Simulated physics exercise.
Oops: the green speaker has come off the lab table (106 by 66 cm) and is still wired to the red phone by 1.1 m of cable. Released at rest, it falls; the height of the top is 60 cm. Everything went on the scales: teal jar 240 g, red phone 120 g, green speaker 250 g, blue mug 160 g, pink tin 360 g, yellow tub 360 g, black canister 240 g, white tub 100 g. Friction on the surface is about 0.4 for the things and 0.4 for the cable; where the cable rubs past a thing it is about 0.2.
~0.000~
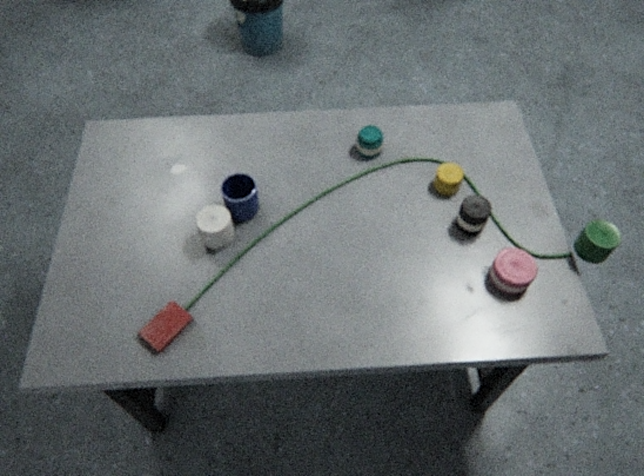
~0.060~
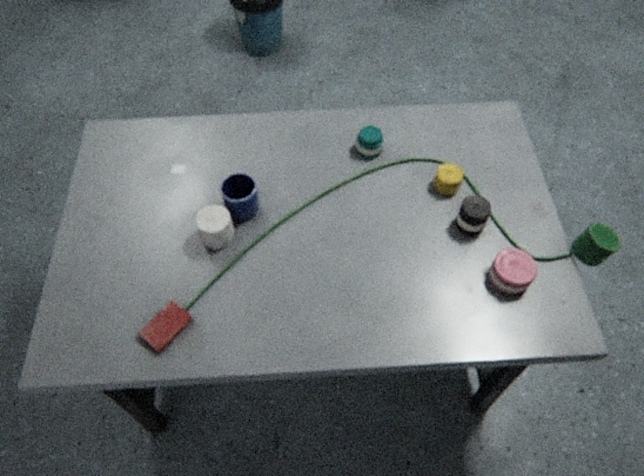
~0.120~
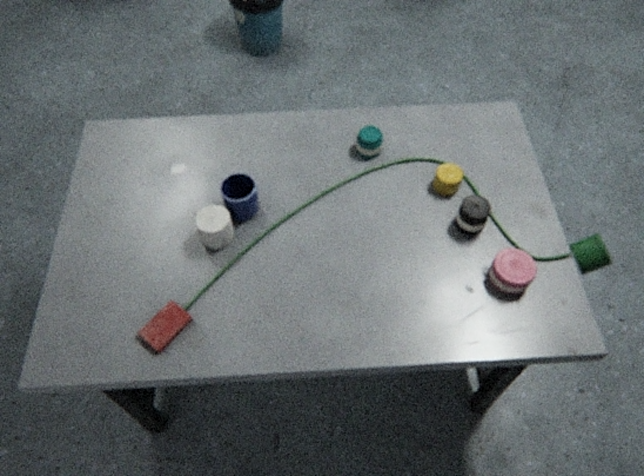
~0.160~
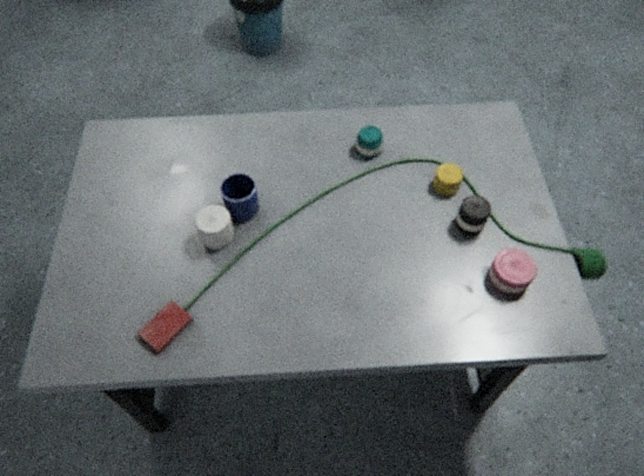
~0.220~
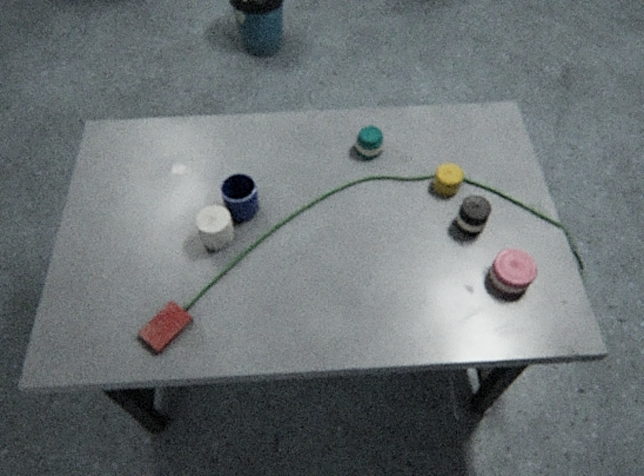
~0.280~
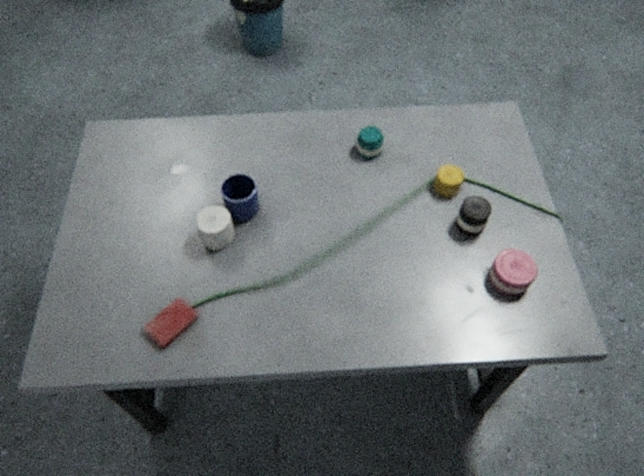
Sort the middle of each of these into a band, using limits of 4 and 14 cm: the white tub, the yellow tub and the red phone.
Sorted: The white tub below 4 cm; the yellow tub below 4 cm; the red phone above 14 cm.
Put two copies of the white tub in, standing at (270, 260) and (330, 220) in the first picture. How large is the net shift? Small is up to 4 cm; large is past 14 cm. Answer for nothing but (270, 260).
There it moves a moderate amount.
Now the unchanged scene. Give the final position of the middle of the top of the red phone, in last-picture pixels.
Check near (370, 214) - that's where it comes to rest.
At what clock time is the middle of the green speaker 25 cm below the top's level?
Roughly 0.34 s.
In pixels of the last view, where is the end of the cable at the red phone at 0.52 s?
At about (276, 286).
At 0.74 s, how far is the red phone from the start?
Red phone 40 cm.
At 0.5 s, the cable's tail end at (276, 286); red phone 18 cm off its start, yellow tub 2 cm off its start, green speaker over the edge.
At 0.7 s, the cable's tail end at (346, 215); red phone 39 cm off its start, yellow tub 2 cm off its start, green speaker over the edge.
At 1.0 s, the cable's tail end at (372, 200); red phone 46 cm off its start at (370, 214), yellow tub 2 cm off its start at (454, 181), green speaker over the edge.
At 1.2 s, the cable's tail end at (372, 200); red phone 46 cm off its start, yellow tub 2 cm off its start, green speaker over the edge.
At 2.4 s, the cable's tail end at (372, 200); red phone 46 cm off its start at (370, 214), yellow tub 2 cm off its start at (454, 181), white tub 0 cm off its start at (213, 219), green speaker over the edge.
